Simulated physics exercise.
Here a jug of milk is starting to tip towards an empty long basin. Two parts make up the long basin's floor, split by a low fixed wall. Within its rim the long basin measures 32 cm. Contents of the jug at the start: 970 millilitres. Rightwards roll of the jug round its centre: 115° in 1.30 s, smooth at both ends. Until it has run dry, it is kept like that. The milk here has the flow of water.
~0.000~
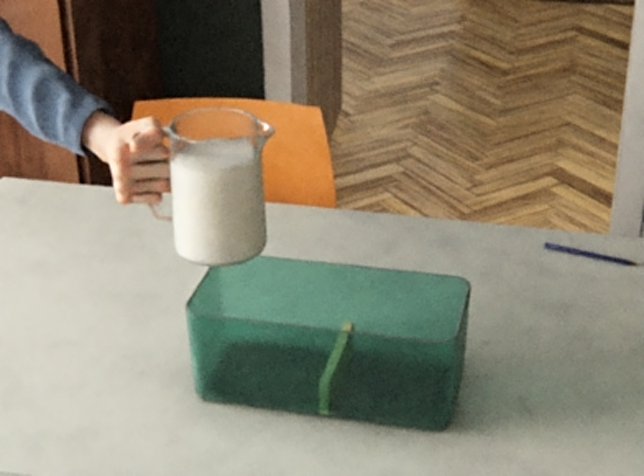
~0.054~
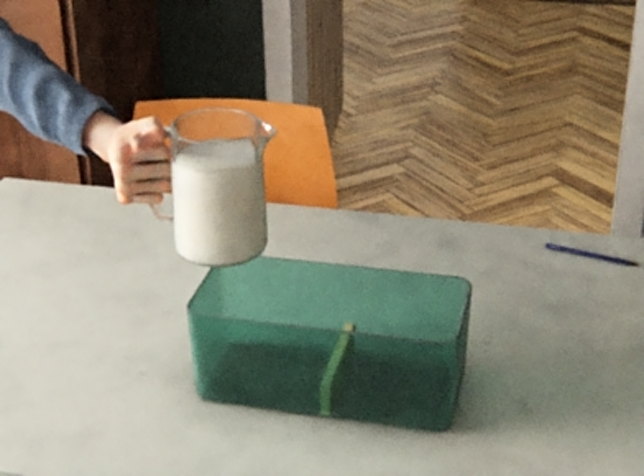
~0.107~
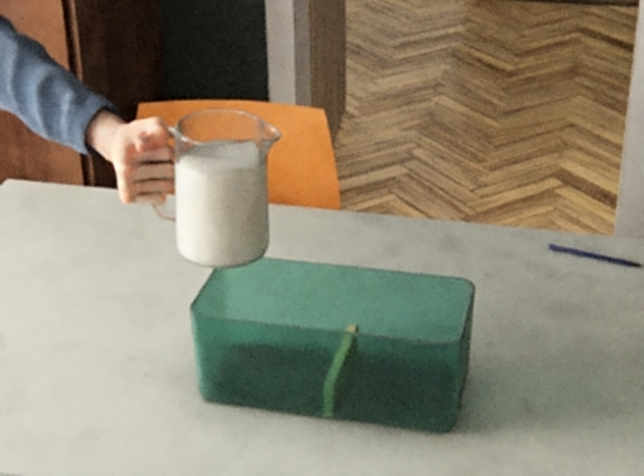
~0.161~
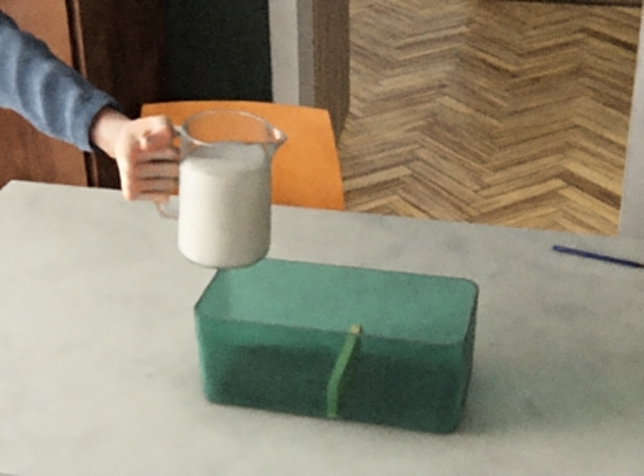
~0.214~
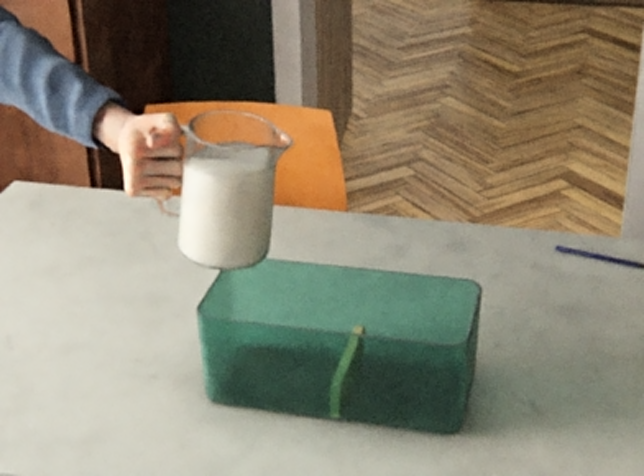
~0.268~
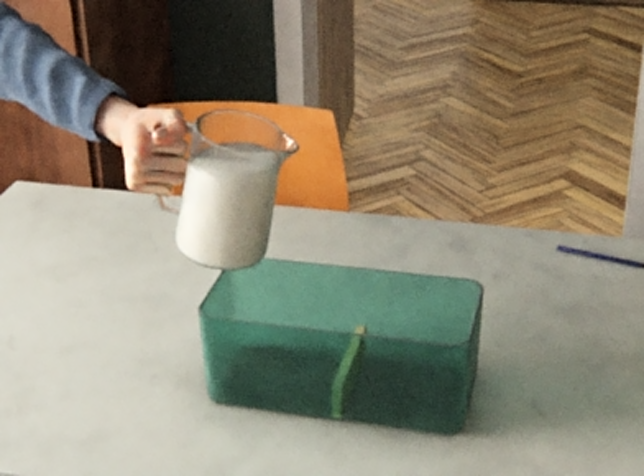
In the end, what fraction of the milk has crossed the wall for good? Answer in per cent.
In the end about 63 per cent has crossed for good.
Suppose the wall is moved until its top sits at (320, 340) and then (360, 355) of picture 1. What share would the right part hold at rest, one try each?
First try about 80 %, second try about 20 %.
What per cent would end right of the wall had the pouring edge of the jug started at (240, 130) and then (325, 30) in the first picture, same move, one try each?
Roughly 15 per cent the first time and 55 per cent the second.
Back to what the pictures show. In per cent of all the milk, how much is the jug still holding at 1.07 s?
Some 36 per cent.
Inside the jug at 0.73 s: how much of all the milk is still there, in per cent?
I reckon about 92 in a hundred is still held.
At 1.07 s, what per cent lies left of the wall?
The left part holds close to 6 per cent.
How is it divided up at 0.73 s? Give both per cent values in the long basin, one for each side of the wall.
0 per cent left and 1 right, roughly.
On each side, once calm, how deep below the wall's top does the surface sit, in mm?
Left side: Around 28 mm. Right side: Around 14 mm.
After 0.73 s the tilt is 68° and 91 per cent is still to pour, 0 is left of the wall and 1 right of it.
After 1.07 s the tilt is 106° and 37 per cent is still to pour, 6 is left of the wall and 40 right of it.
After 1.42 s the tilt is 115° and 2 per cent is still to pour, 32 is left of the wall and 64 right of it.
After 1.80 s the tilt is 115° and 0 per cent is still to pour, 36 is left of the wall and 63 right of it.
In the end 37 per cent lies left of the wall, 63 right of it and 1 outside.
